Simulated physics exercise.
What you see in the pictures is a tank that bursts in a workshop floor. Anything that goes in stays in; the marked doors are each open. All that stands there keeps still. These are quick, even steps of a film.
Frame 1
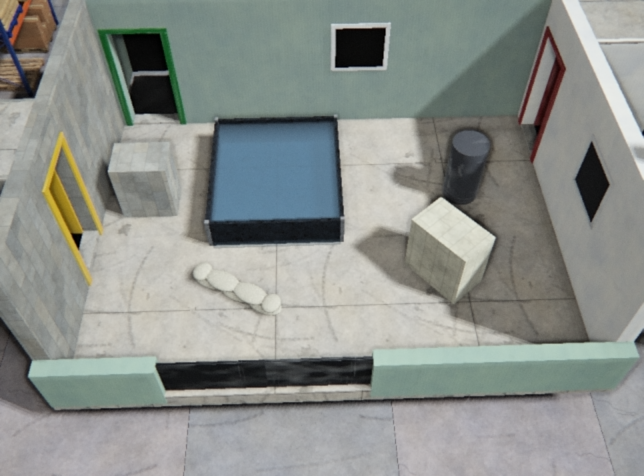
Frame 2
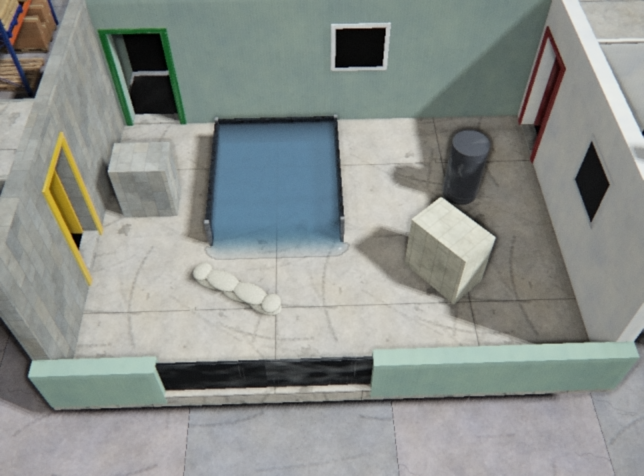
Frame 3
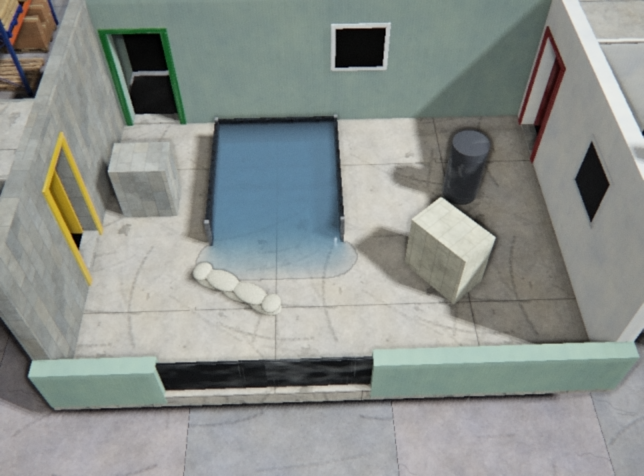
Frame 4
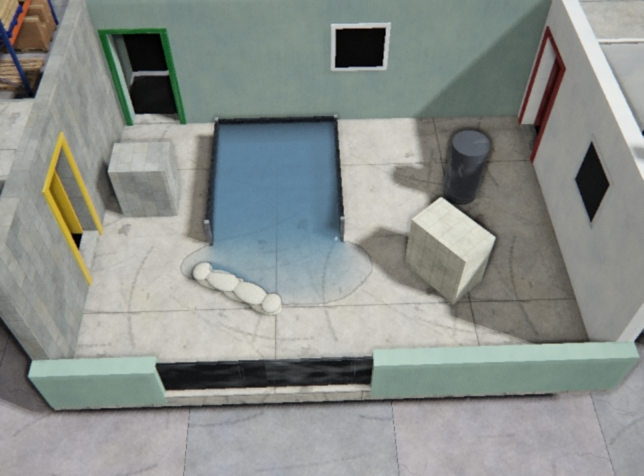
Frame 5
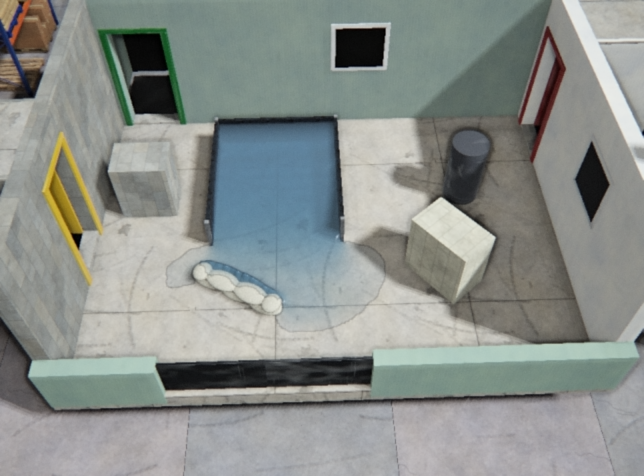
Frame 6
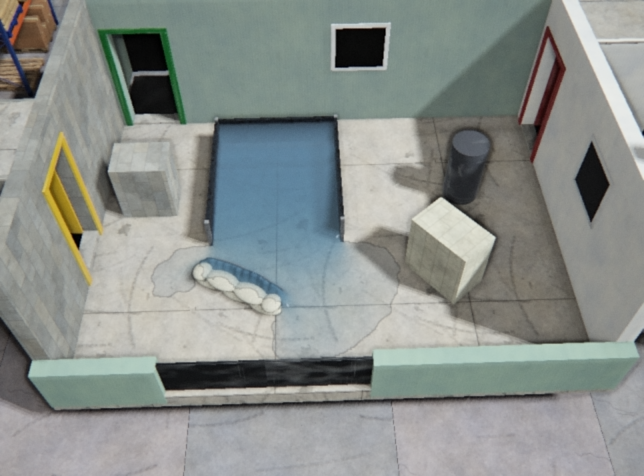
Blue water pours from the tank's open front and spreads around the white stones.
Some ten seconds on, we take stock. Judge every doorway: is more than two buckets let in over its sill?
At the end, the yellow door receives no more than two buckets, the red door receives more than two buckets, the green door receives no more than two buckets.
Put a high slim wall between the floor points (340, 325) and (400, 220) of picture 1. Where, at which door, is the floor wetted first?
I'd go with the yellow-painted one.
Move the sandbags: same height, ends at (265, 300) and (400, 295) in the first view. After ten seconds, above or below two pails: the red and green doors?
As for the red door, it exceeds it; as for the green door, it exceeds it.
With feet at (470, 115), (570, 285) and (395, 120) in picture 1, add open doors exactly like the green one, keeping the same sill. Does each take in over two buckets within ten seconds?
Lab note, doors in listed order: Over the limit, over the limit, under the limit.
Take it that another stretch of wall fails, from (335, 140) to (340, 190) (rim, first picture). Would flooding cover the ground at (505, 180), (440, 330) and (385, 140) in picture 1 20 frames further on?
Submerged, bone-dry, submerged.
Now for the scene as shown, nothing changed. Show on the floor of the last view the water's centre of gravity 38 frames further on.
About (339, 256).
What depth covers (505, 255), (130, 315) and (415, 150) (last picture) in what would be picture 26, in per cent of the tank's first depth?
Estimated readings in sequence: 2, 6, 0 percent.
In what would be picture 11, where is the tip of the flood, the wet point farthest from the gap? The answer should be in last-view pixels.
My estimate: Roughly (410, 373).
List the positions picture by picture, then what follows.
The first picture shows the open tank at (276, 170) is whole and still.
In the second picture, water pours out at (276, 234) and has run to (343, 248).
In the third picture, water pours out at (276, 236) and has run to (202, 267).
In the fourth picture, the front is at (356, 281), out from the gap at (276, 236).
In the fifth picture, the front is at (359, 306), out from the gap at (276, 237).
In the sixth picture, the front is at (337, 349), out from the gap at (276, 237).
A moment on, water covers 25 % of the floor; the yellow door not reached, the red door not reached, the green door not reached.
Next, water covers 40 % of the floor; the yellow door wet at the sill, nothing in, the red door not reached, the green door not reached.
Then, water covers 50 % of the floor; the yellow door wet at the sill, nothing in, the red door not reached, the green door not reached.
Later, water covers 75 % of the floor; the yellow door wet at the sill, nothing in, the red door wet at the sill, nothing in, the green door under two buckets in.
In the end, water covers 95 % of the floor; the yellow door wet at the sill, nothing in, the red door over two buckets in, the green door under two buckets in.
